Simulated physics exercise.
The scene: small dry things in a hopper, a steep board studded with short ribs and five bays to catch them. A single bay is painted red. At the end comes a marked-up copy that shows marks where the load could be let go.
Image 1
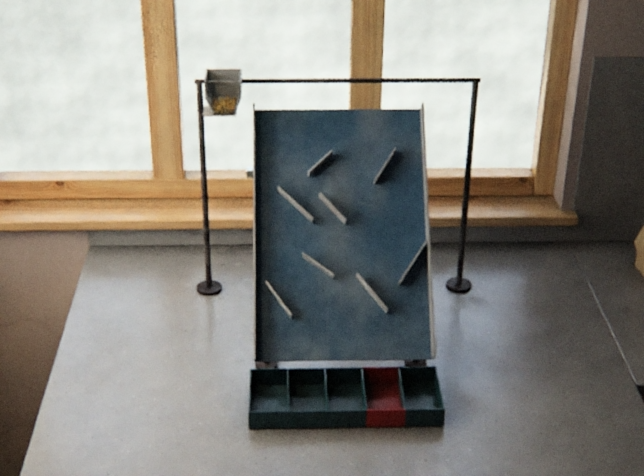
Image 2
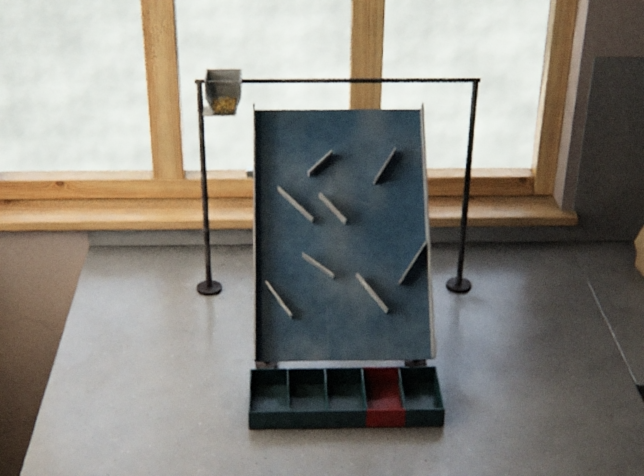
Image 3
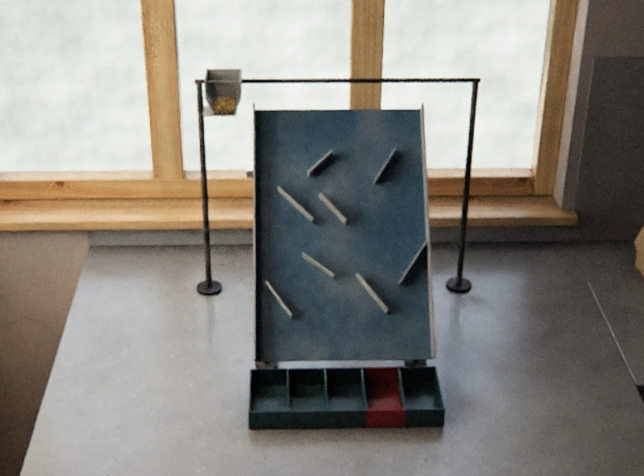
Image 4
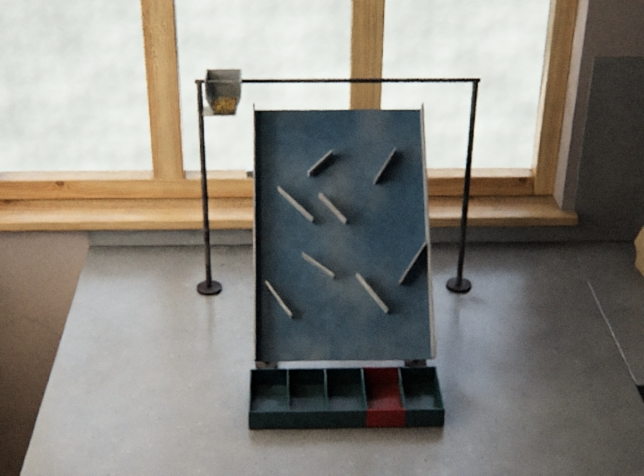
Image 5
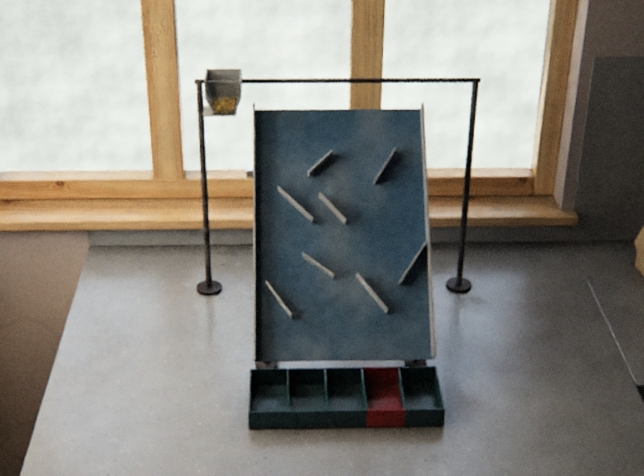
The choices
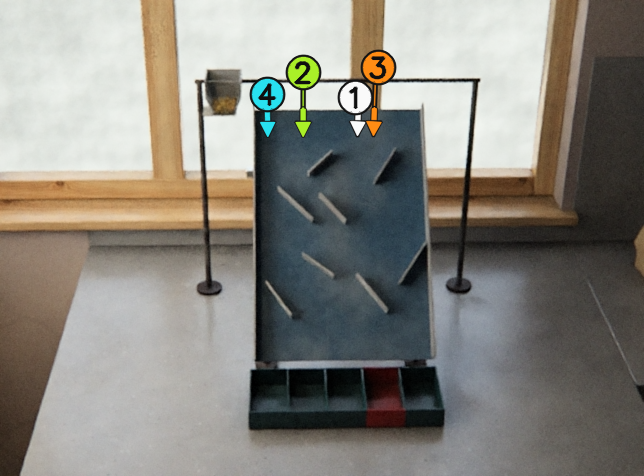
On a gray tabletop by a window, a small hopper of yellowish bits hung at the upper left of a steep blue ribbed board above five bays, one red, and nothing moved.
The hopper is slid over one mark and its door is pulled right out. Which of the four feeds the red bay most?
2 beats the others.
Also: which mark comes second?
4 it is.
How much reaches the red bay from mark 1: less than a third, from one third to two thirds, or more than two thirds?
Mark 1 gives less than a third.
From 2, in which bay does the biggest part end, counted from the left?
It is the fourth one.
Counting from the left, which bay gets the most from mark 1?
The fifth from the left.
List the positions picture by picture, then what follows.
Hopper (224, 102), puffed corn balls, door shut, in the first picture.
Ribs (309, 172) to (332, 150), (375, 180) to (396, 147), (278, 187) to (313, 219), in the second picture.
Ribs (320, 193) to (346, 220), (302, 253) to (334, 275), (400, 282) to (426, 242), in the third picture.
Ribs (266, 281) to (292, 316), (357, 273) to (388, 310), in the fourth picture.
Red bay (386, 417), number 4 of 5 from the left, in the fifth picture.
On the marked copy, mark 1 meets the board at (357, 130); mark 2 meets the board at (303, 131); mark 3 meets the board at (373, 130); mark 4 meets the board at (267, 131).
If 1 is chosen, not one piece in the red bay, the larger part in other bays, about a tenth outside the box.
If 2 is chosen, roughly half in the red bay, roughly a third in other bays, about a tenth outside the box.
If 3 is chosen, not one piece in the red bay, the larger part in other bays, roughly a quarter outside the box.
If 4 is chosen, about a tenth in the red bay, roughly two thirds in other bays, roughly a quarter outside the box.
